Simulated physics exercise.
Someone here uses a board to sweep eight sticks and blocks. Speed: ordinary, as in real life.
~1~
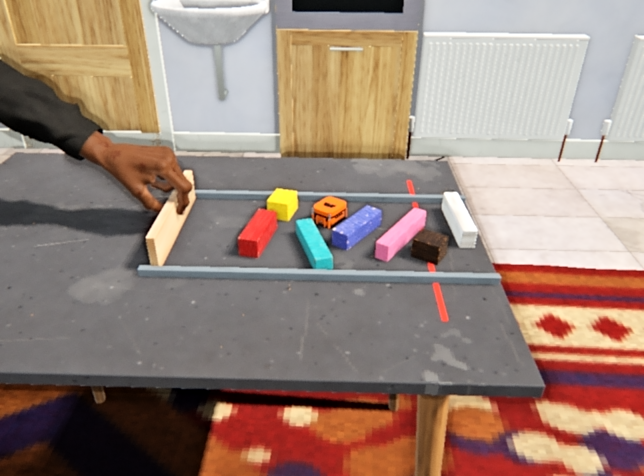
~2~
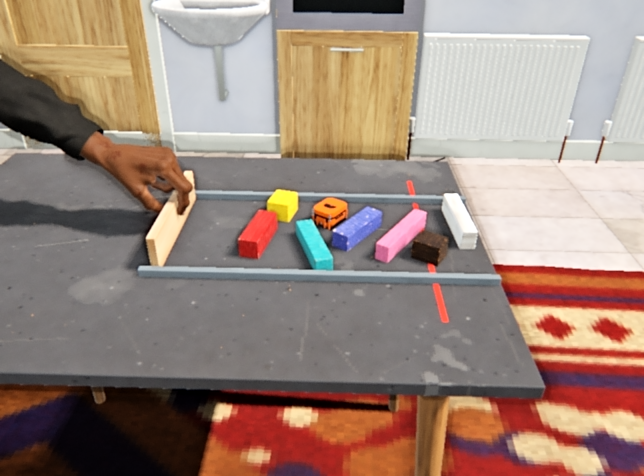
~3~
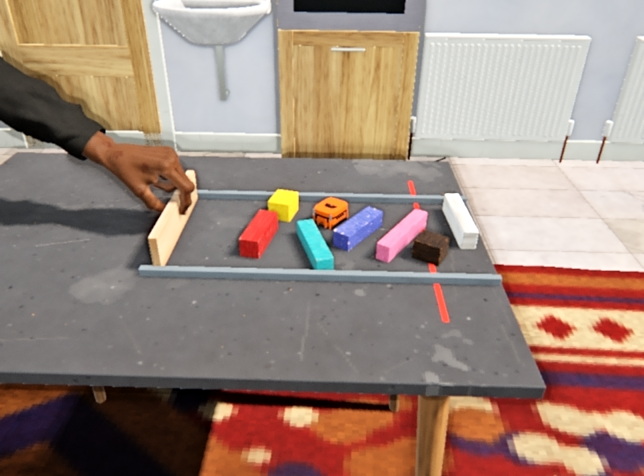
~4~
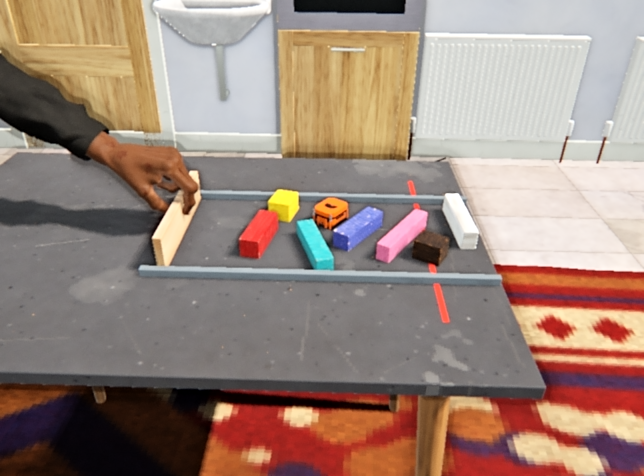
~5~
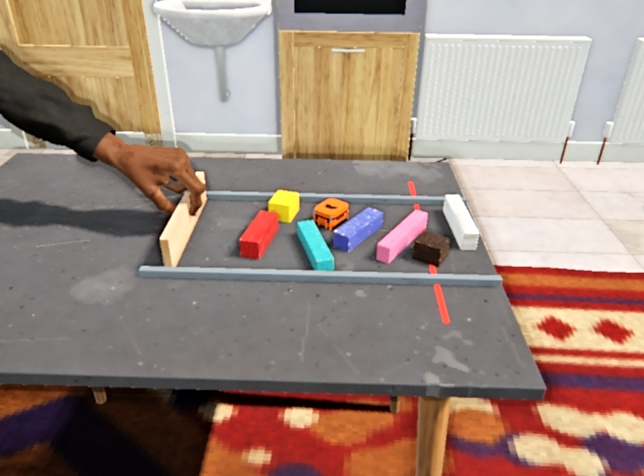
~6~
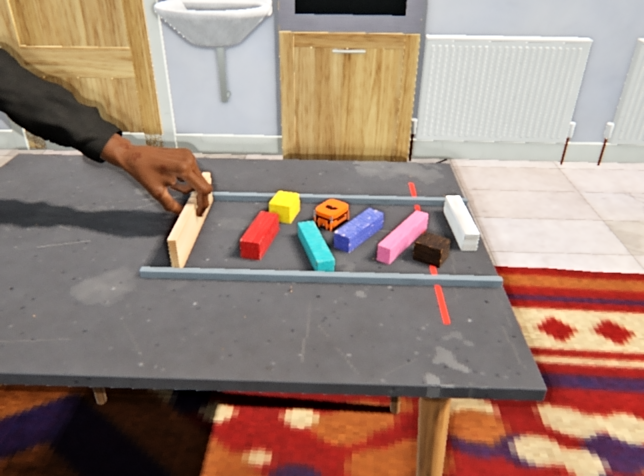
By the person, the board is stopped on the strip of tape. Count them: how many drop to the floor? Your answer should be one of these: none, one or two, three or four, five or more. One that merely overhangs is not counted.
The count is three or four.
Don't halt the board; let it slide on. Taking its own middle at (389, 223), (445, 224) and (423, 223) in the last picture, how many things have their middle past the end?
Respectively 0, 4 and 3.
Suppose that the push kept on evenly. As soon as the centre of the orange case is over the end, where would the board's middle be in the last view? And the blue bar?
For the orange case at (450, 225), for the blue bar at (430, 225).
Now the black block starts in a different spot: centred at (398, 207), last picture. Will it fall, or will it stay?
From there it does not fall.
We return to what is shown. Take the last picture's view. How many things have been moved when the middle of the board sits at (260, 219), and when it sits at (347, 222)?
Moved so far: 1, then 7.
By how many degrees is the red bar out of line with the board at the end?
About 0 degrees.
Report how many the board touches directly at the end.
2.
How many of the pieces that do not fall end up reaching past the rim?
I get 1.
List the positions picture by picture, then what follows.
In the first frame, white stick (458, 219); black block (430, 247); pink bar (402, 233); board (174, 216); tape (423, 236).
In the second frame, black block (430, 248); orange case (330, 214).
In the third frame, pink bar (403, 235); turquoise bar (314, 245).
In the fourth frame, white stick (459, 220); red bar (260, 234).
In the fifth frame, black block (431, 248); yellow block (284, 206).
In the sixth frame, white stick (460, 222); black block (432, 249); pink bar (404, 236); board (193, 218); tape (425, 239).
A little later, none off yet; white stick at rest near (460, 222); black block at rest near (432, 249); pink bar at rest near (404, 236).
Next, none off yet; white stick at rest near (460, 222); black block shifted a little near (442, 249); pink bar shifted a little near (423, 238).
When it is over, the number that fall off is three or four; down, pink bar, black block and white stick.
